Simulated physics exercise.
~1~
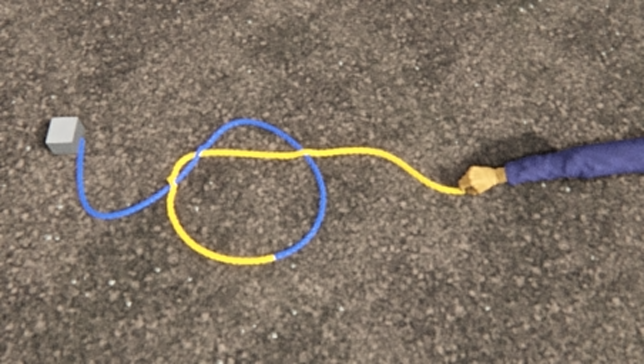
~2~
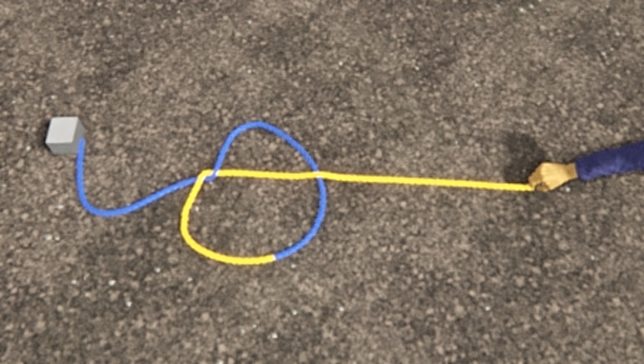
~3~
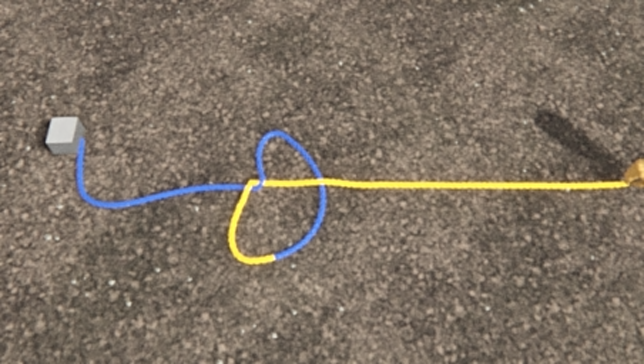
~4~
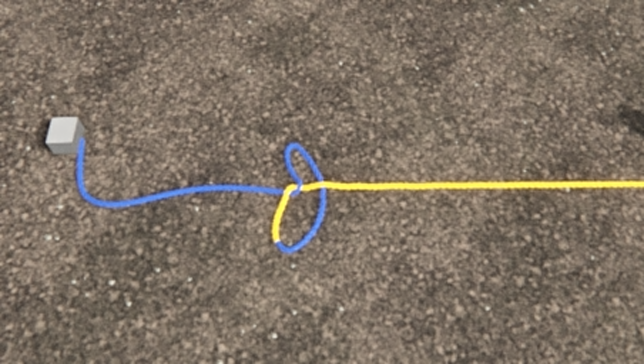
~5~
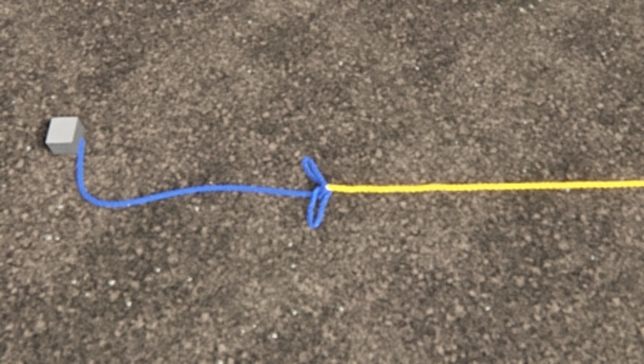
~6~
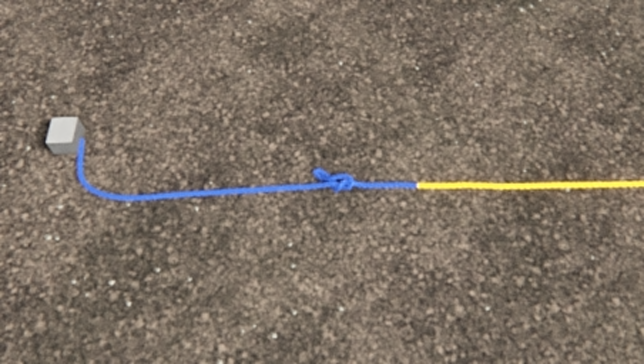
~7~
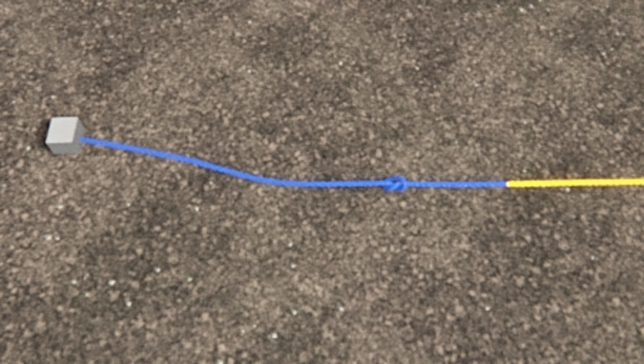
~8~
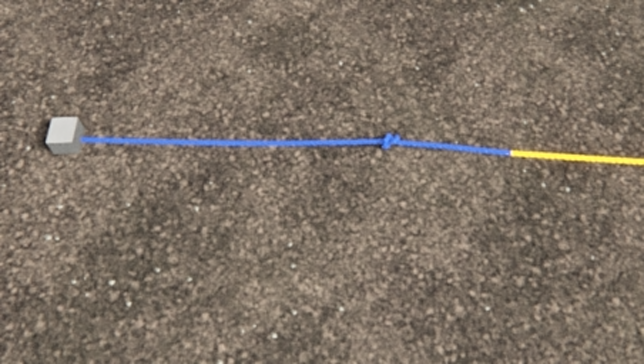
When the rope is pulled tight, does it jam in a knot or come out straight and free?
It jams in a knot. The loops shrink into a small tight lump that stays in the blue part of the rope.
A blue and yellow rope is pulled right by a hand until its loops tighten into a knot.
